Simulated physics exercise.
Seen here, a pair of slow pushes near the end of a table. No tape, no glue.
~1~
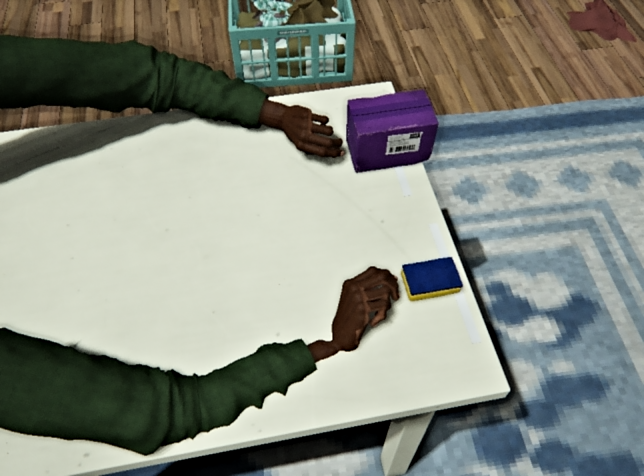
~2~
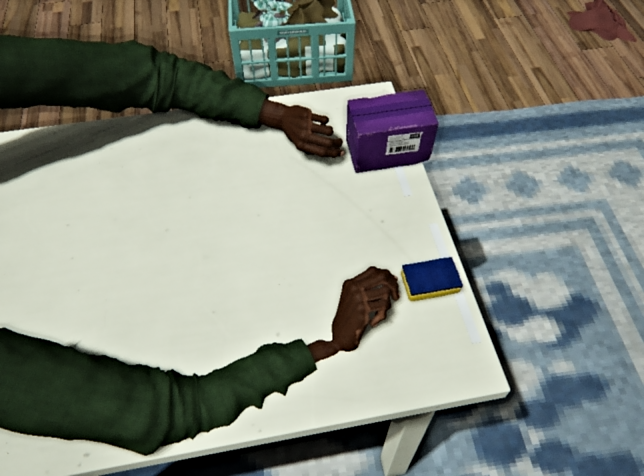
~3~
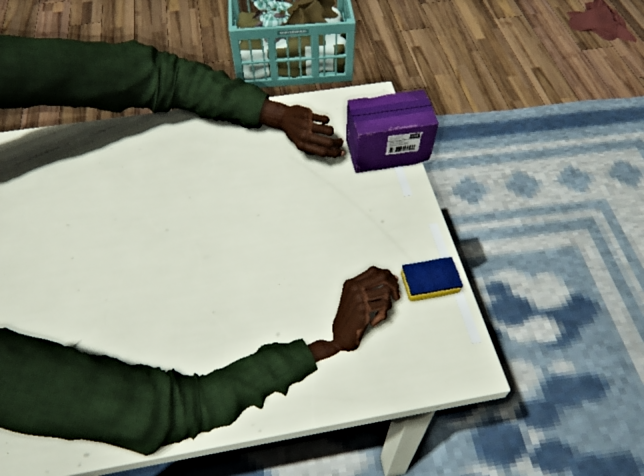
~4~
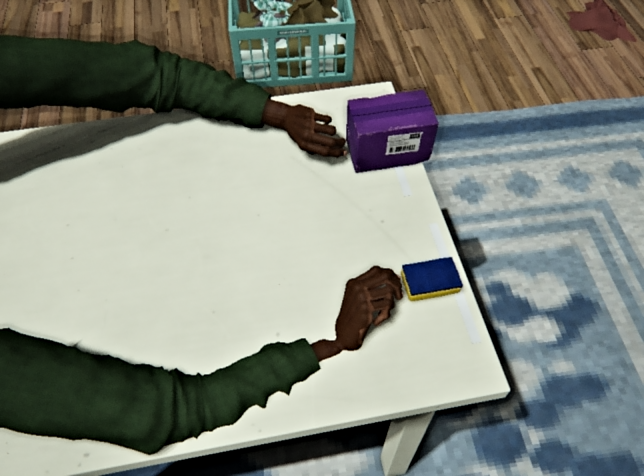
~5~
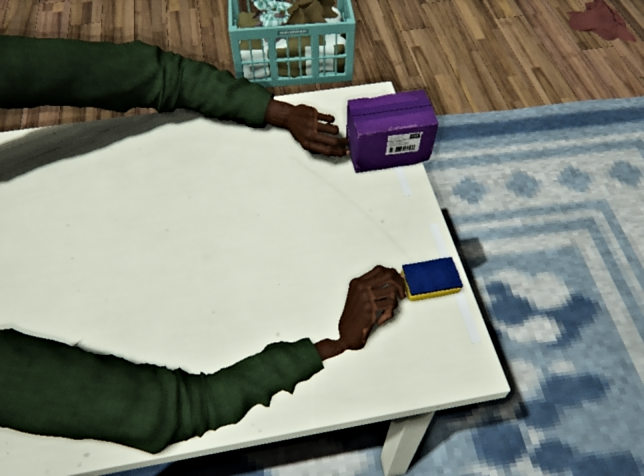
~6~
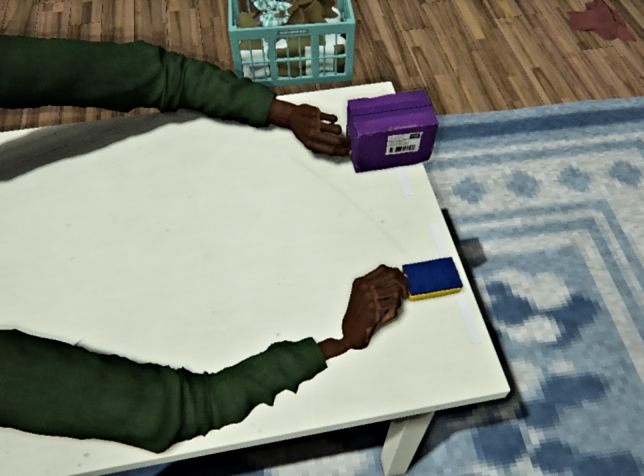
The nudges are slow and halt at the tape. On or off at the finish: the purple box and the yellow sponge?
Outcome: The purple box falls off the table; the yellow sponge falls off the table.
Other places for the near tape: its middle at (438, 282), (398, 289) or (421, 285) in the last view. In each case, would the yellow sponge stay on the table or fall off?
In that order, it falls off the table; does not fall; stays on the table.
Then, 1.44 s after the last picture, purple box falling near (448, 206); yellow sponge falling near (469, 324).
By the end, the purple box drops to the floor; the yellow sponge drops to the floor.
